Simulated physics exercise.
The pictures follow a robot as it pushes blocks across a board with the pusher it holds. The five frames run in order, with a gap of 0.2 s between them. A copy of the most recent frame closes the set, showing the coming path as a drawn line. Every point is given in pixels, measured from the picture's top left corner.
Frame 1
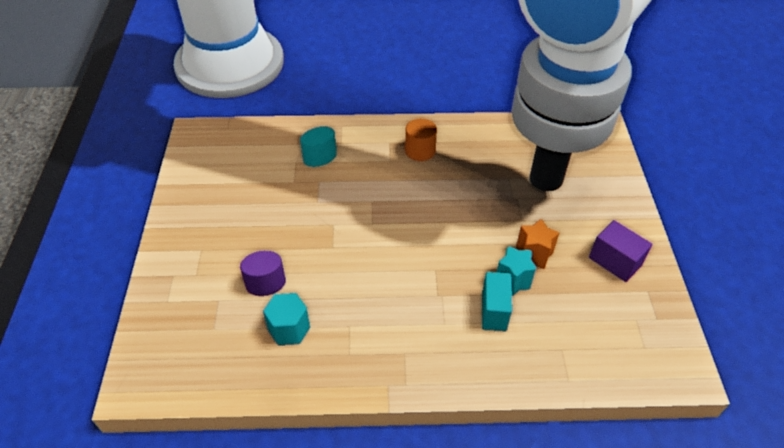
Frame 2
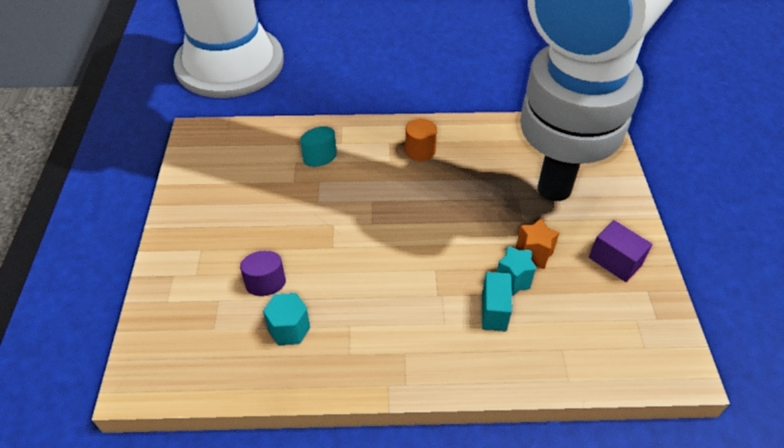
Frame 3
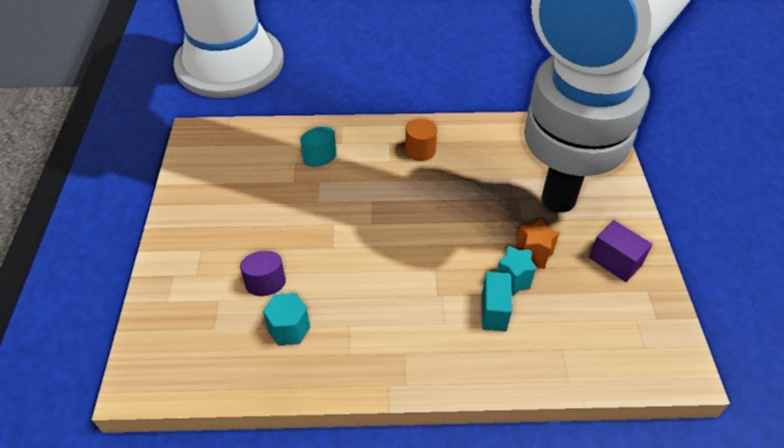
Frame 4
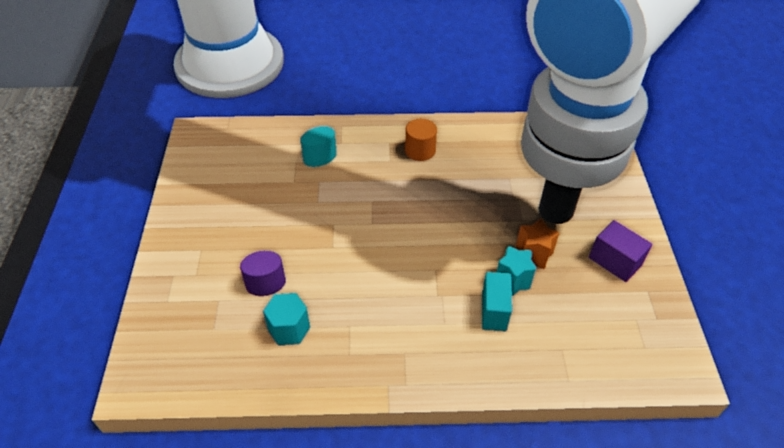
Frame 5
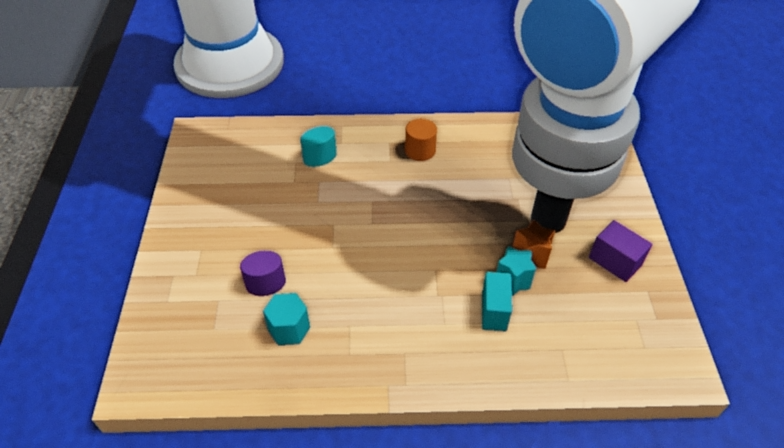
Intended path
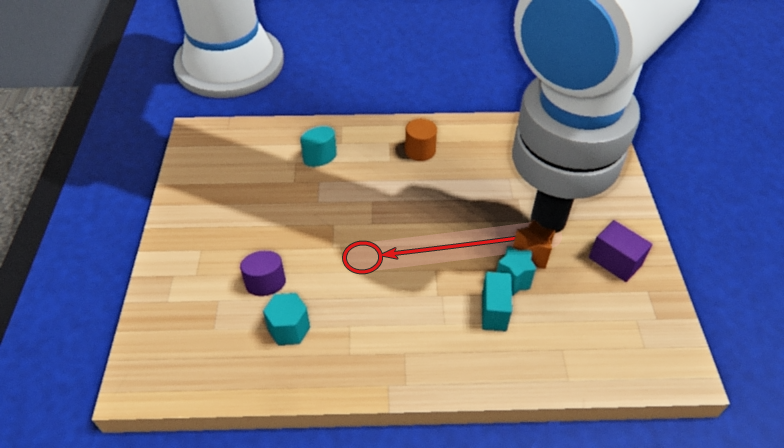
On a wooden board over blue cloth, a robot arm lowering its black tip toward an orange star and nudging it slightly left.
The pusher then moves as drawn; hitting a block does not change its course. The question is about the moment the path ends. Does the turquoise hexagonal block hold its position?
The answer is yes.
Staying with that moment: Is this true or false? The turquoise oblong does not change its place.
It is true.
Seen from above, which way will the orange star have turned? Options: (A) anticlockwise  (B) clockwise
A: Anticlockwise.
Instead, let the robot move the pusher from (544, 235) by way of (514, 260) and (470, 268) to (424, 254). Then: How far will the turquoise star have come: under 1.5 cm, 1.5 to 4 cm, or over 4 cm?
The answer is over 4 cm.
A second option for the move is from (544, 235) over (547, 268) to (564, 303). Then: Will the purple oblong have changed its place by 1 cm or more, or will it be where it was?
Here's my answer: The purple oblong remains in position.
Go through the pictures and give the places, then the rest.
Pusher's lower end (546, 180); turquoise hexagonal block (285, 309); turquoise oblong (499, 291); turquoise star (518, 260); orange star (540, 233), in the first picture.
Pusher (554, 189); blocks still, in the second picture.
Pusher (558, 200); blocks still, in the third picture.
Pusher (556, 211); blocks still, in the fourth picture.
Pusher (548, 221); turquoise hexagonal block (285, 309); turquoise oblong (499, 291); turquoise star (518, 260); orange star (537, 235), in the fifth picture.
Drawn move, from (544, 235) directly to (363, 257).
The first path, step by step. One third of the way, pusher (487, 228); turquoise star (521, 269), turned 20° clockwise; orange star (521, 242), turned 60° anticlockwise.
Two thirds of the way, pusher (423, 236); turquoise star (521, 269), turned 20° clockwise; orange star (521, 242), turned 60° anticlockwise.
At the end, pusher (362, 243); turquoise hexagonal block still; turquoise oblong still; turquoise star (521, 269), turned 20° clockwise; orange star (521, 242), turned 60° anticlockwise.
